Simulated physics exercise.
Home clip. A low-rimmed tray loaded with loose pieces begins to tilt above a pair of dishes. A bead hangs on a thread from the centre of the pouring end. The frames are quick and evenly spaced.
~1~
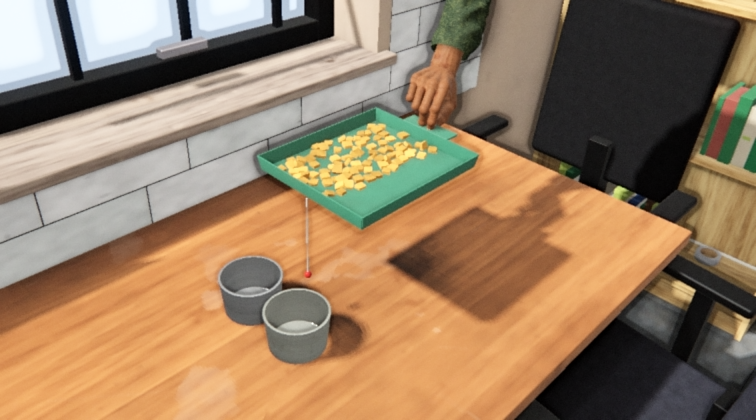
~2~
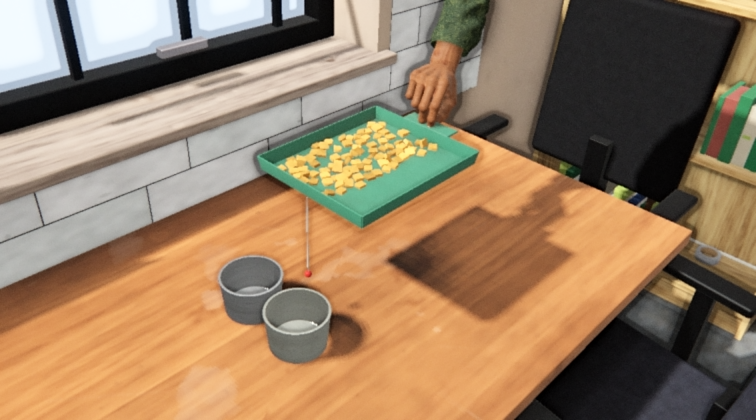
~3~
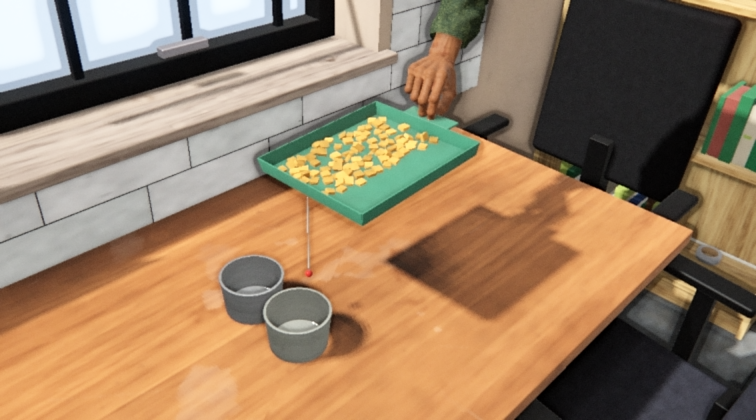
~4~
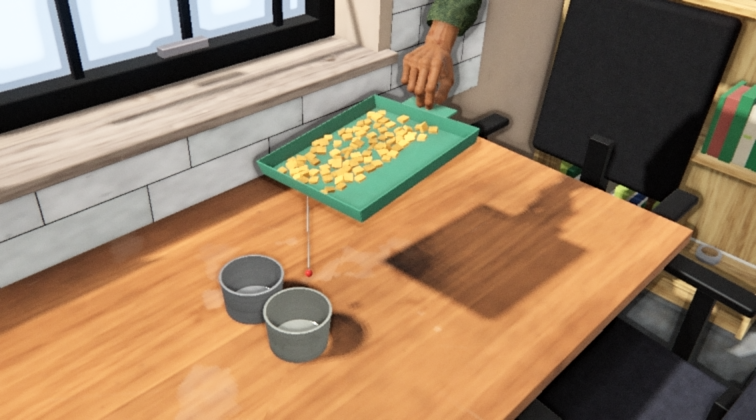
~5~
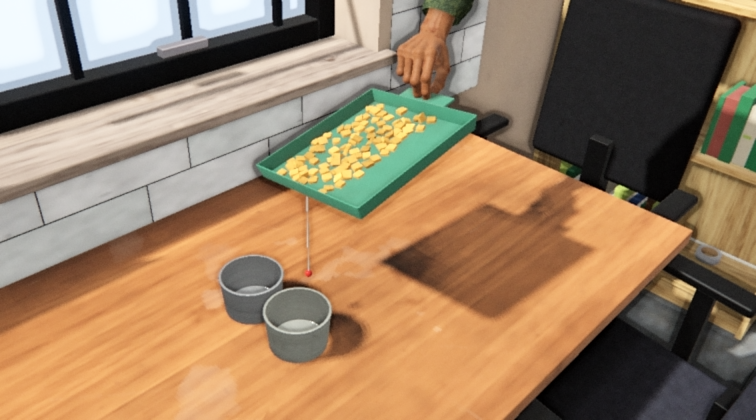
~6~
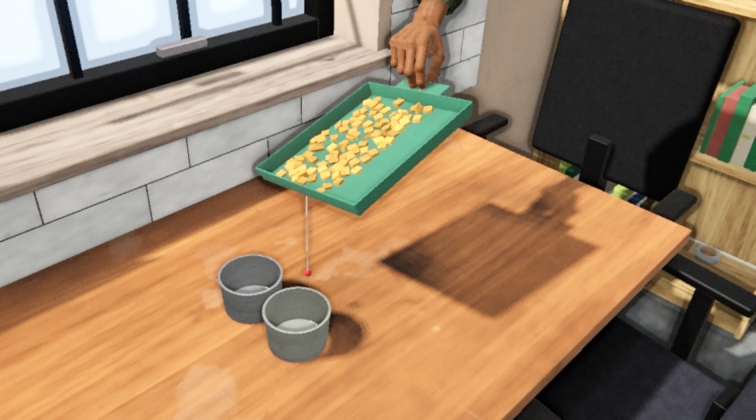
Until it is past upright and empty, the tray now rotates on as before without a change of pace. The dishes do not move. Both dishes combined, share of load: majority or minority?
Minority.
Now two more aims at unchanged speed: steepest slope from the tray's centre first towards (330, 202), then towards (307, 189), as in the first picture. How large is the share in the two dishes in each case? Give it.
Shares: 50 %, then 90 %.
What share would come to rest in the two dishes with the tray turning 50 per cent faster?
I'd say near 20 per cent.
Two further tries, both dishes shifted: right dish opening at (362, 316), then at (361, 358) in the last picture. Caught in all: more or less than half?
Try 1: Not up to half; try 2: Not up to half.
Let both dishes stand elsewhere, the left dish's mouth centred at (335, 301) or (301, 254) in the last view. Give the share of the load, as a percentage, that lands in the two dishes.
In turn 0 and 50 in a hundred.
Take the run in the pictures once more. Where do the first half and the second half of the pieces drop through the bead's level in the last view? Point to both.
The opening part goes through (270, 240); what follows goes through (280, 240).
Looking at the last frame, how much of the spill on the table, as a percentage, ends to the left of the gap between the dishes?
That's about 50 per cent of the spill.
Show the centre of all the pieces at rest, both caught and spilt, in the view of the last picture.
Near (273, 277), more or less.
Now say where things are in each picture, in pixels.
In the first picture, corners of the pouring end at (261, 156) and (362, 215), level; middle of the load at (354, 155), cereal squares; left dish at (227, 302); right dish at (272, 340); bead on its thread at (308, 274).
In the second picture, corners of the pouring end at (261, 156) and (362, 214), level; middle of the load at (354, 153).
In the third picture, corners of the pouring end at (261, 158) and (362, 212), tipped barely, lowest at the left corner; middle of the load at (354, 150).
In the fourth picture, corners of the pouring end at (261, 161) and (360, 209), tipped a little, lowest at the left corner; middle of the load at (354, 146).
In the fifth picture, corners of the pouring end at (260, 164) and (358, 206), tipped a little, lowest at the left corner; middle of the load at (352, 143).
In the sixth picture, corners of the pouring end at (259, 167) and (354, 203), tipped clearly, lowest at the left corner; middle of the load at (350, 138); left dish at (226, 301); right dish at (272, 338).
Soon after the last picture, tray tipped steeply; all on the tray.
A little later, tray tipped right over; about half on the tray; a small part in the left dish; about a quarter outside both; a small part in the air.
Later still, tray tipped past a quarter turn; a small part in the left dish; most outside both.
At rest, tray tipped past a quarter turn; none in the right dish; a small part in the left dish; most outside both.
